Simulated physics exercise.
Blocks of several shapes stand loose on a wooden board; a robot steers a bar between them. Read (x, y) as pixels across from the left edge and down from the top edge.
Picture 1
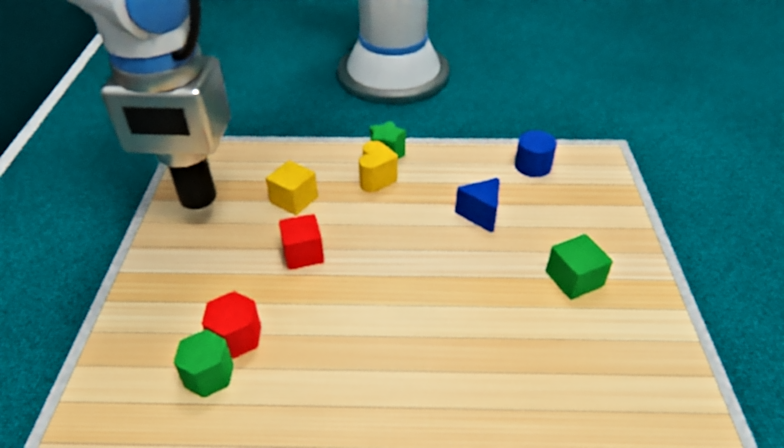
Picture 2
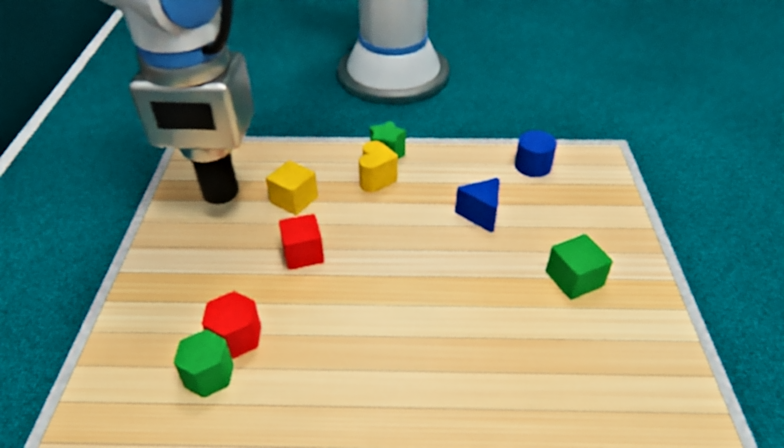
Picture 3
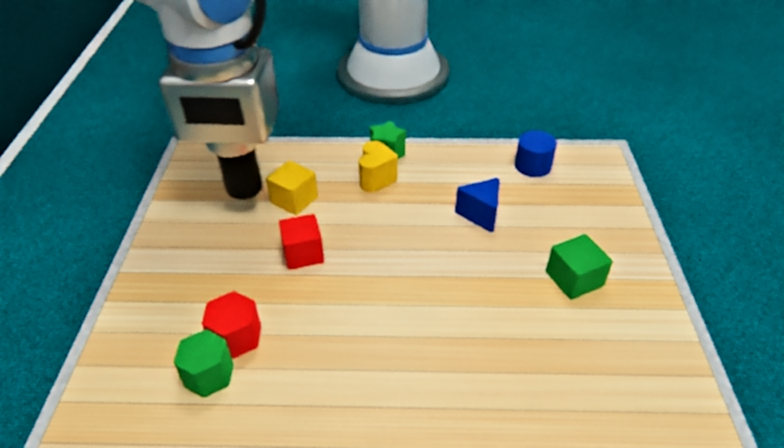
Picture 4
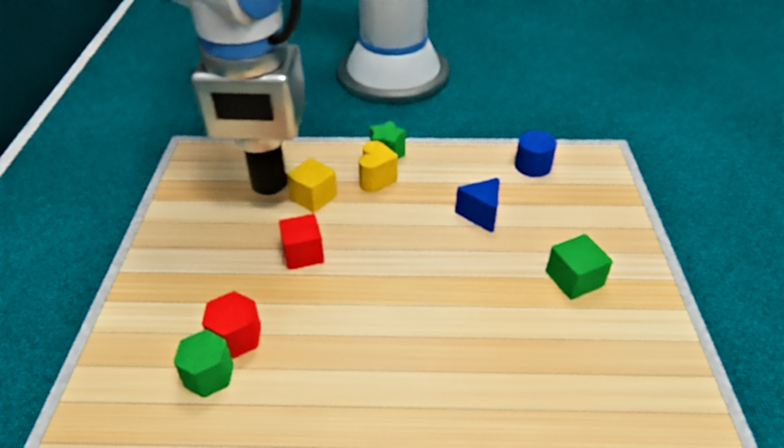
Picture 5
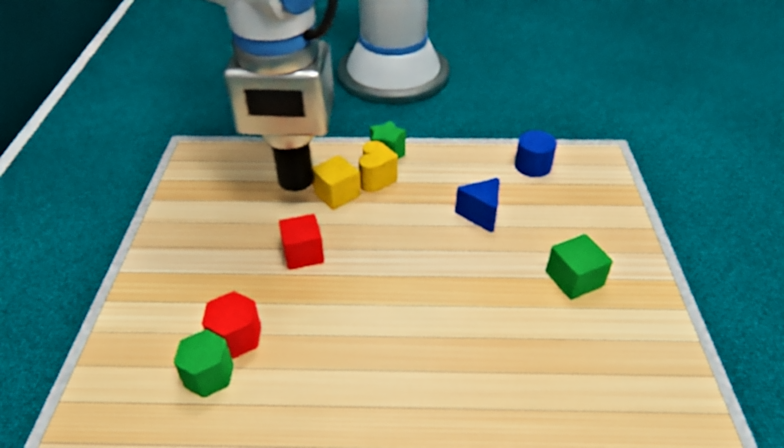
A robot bar moves right and pushes the yellow square block toward the yellow heart-shaped block.
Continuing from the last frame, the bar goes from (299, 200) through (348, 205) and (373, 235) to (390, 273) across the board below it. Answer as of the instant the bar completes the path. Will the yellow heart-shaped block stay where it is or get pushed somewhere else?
That one moves away.
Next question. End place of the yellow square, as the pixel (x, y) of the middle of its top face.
I expect it at (388, 172).
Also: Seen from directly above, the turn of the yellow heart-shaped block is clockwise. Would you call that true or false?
Answer: False.
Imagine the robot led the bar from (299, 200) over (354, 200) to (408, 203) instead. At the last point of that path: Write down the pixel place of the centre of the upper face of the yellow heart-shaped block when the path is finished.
It should be at (423, 143) by then.
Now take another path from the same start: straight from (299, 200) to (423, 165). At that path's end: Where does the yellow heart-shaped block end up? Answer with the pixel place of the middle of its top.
Pixel (458, 148).
What follows on the original path. One third of the way, bar (348, 186); yellow square (380, 170), turned 10° clockwise; yellow heart-shaped block (397, 151), turned 55° anticlockwise.
Two thirds of the way, bar (372, 217); yellow square (388, 172); yellow heart-shaped block (398, 151), turned 60° anticlockwise.
At the end, bar (390, 254); red square not moved; yellow square (388, 172); yellow heart-shaped block (398, 151), turned 60° anticlockwise.
